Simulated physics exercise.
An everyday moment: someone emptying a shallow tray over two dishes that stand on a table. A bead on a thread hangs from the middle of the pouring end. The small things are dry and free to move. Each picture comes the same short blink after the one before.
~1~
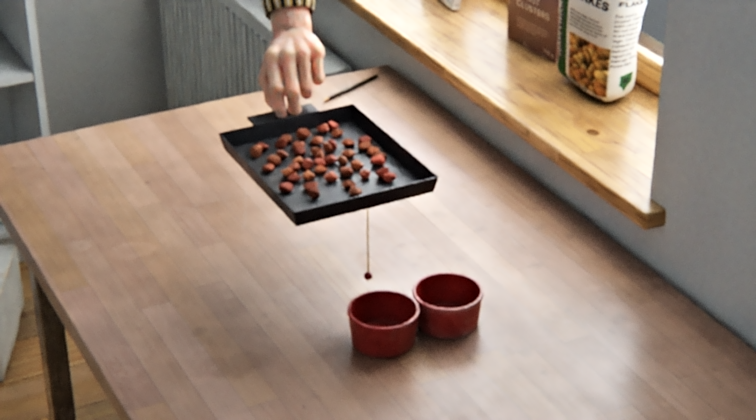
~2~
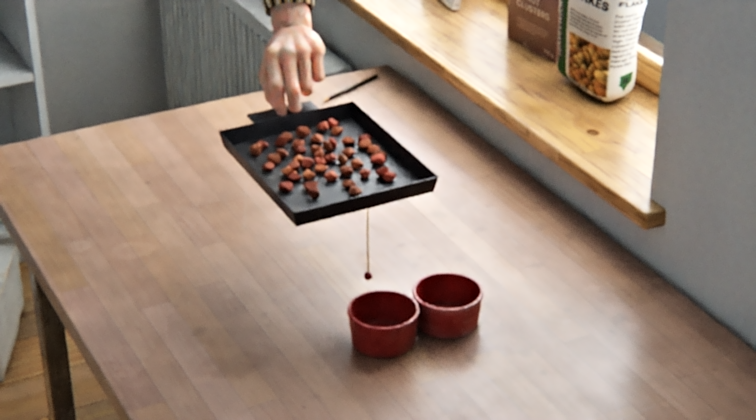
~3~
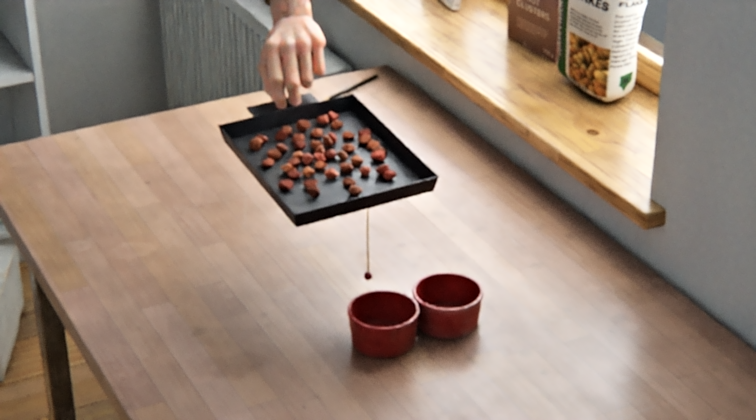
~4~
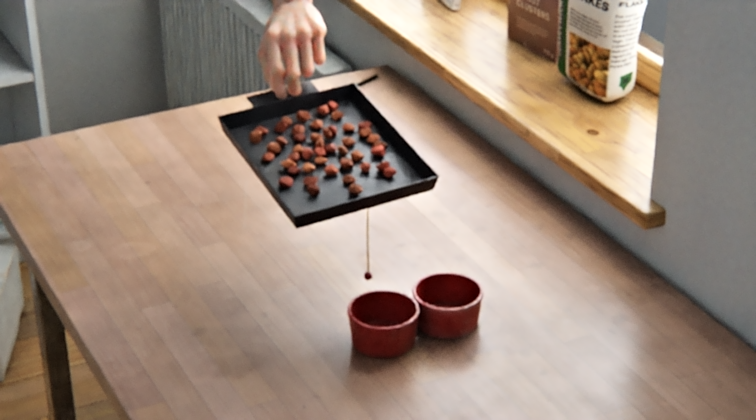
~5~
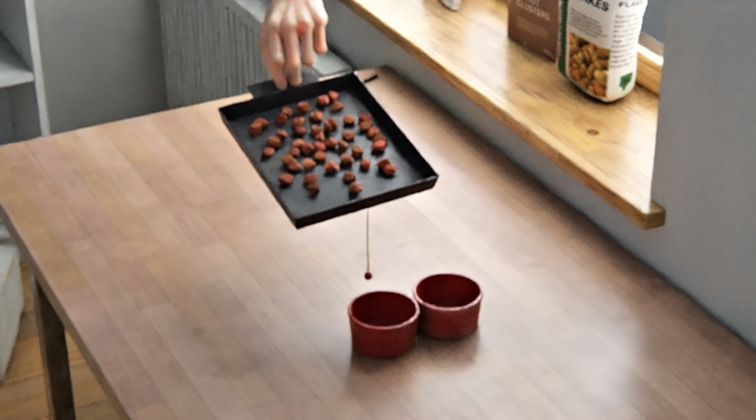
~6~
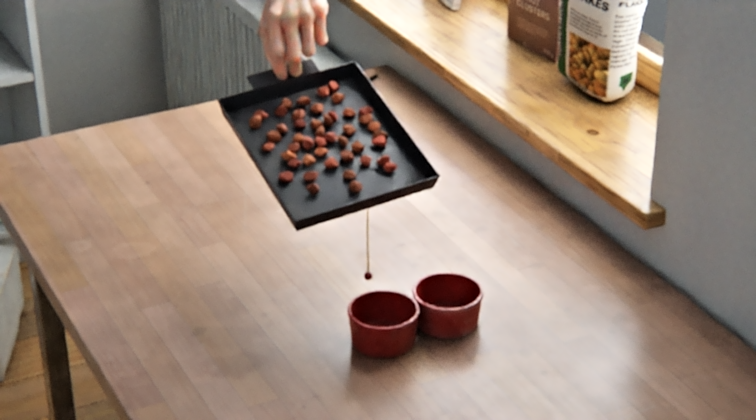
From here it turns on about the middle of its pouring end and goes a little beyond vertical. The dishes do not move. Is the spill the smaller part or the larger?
Together they catch under half.
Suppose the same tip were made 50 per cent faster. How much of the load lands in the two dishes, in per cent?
Roughly 30 in a hundred.
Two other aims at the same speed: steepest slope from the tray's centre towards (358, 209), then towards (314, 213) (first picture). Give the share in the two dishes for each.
The first gives 60 %, the second 0 %.
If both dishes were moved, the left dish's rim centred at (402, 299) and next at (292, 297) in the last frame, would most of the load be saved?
First under half, then below a half.
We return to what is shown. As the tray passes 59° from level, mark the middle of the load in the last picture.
Close to (339, 198).
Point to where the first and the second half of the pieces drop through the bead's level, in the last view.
Early half (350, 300), late half (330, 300).
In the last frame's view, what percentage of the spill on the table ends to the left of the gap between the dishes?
It comes to 90 per cent or so.
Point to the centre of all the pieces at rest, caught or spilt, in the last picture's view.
Around (336, 352).
Shortly afterwards, tray tipped steeply; the whole lot on the tray.
Next, tray tipped right over; near half on the tray; a little in the left dish; a little outside both; a little in the air.
Some moments later, tray tipped past a quarter turn; near a third in the left dish; near two thirds outside both.
In the end, tray tipped past a quarter turn; near a third in the left dish; none at all in the right dish; near two thirds outside both.
